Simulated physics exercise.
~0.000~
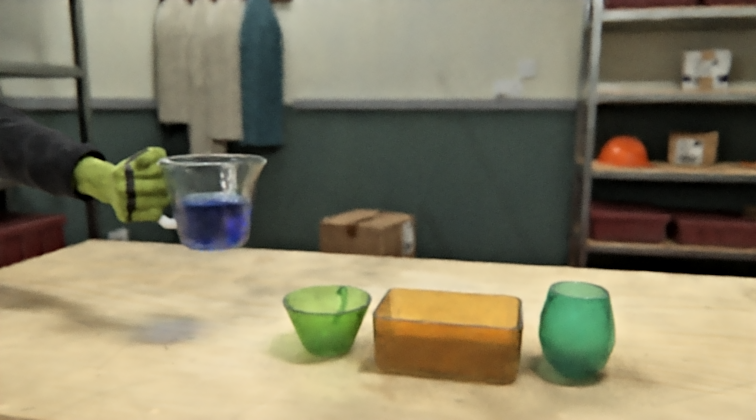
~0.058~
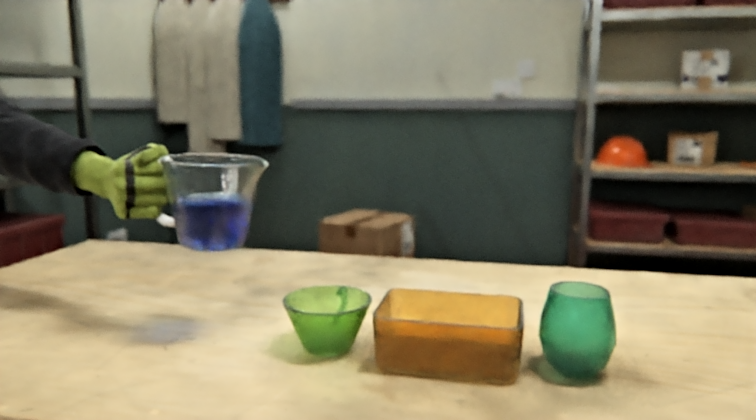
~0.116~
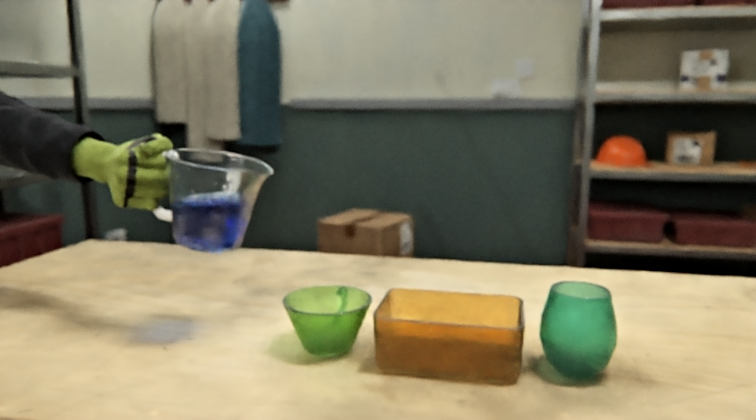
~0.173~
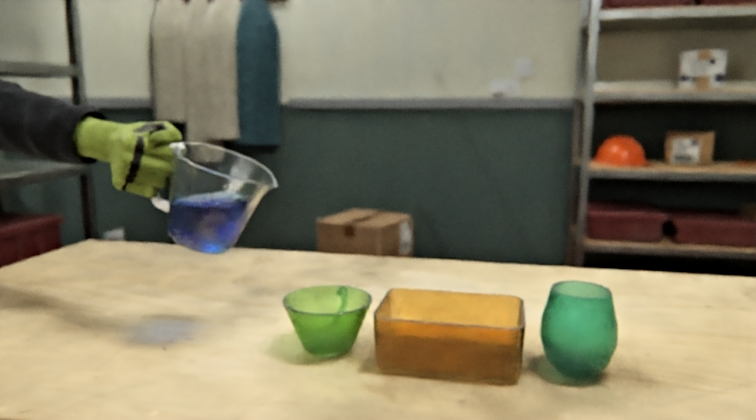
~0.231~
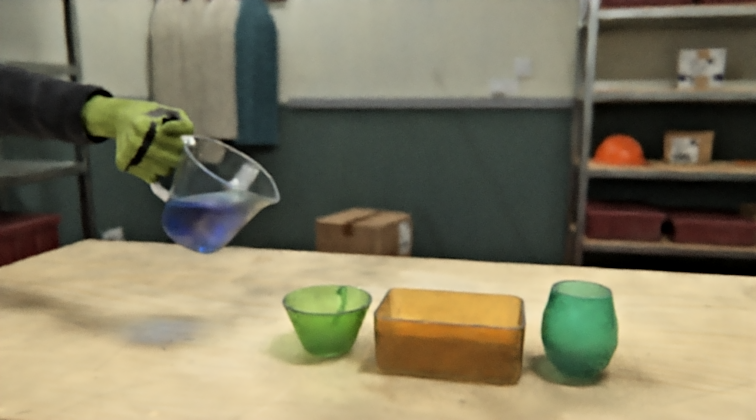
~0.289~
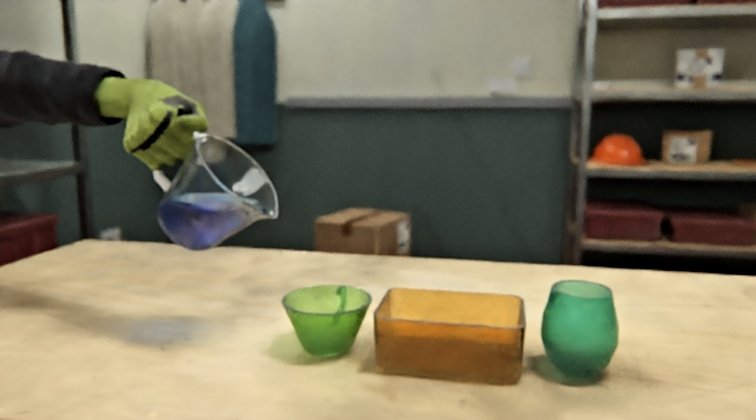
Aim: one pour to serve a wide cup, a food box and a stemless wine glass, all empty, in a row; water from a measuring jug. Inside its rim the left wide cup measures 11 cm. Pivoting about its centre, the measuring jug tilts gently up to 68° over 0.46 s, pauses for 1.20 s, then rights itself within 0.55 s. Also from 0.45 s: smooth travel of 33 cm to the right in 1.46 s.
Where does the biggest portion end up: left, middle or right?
Left.
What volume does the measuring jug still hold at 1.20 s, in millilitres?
120 ml.
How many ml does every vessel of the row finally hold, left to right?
About 140 ml left, 90 ml middle, 10 ml right.
Then, 0.82 s in, the tilt is 68° and from the left they hold 95 ml, 25 ml, 0 ml, the measuring jug 170 ml, and 5 ml is on the table top.
Then, 1.20 s in, the tilt is 68° and from the left they hold 140 ml, 60 ml, 0 ml, the measuring jug 120 ml, and 35 ml is on the table top.
Then, 1.61 s in, the tilt is 68° and from the left they hold 140 ml, 90 ml, 0 ml, the measuring jug 80 ml, and 40 ml is on the table top.
Then, 2.05 s in, the tilt is 14° and from the left they hold 140 ml, 90 ml, 10 ml, the measuring jug 65 ml, and 60 ml is on the table top.
Finally, from the left they hold 140 ml, 90 ml, 10 ml, the measuring jug 65 ml, and 60 ml is on the table top.
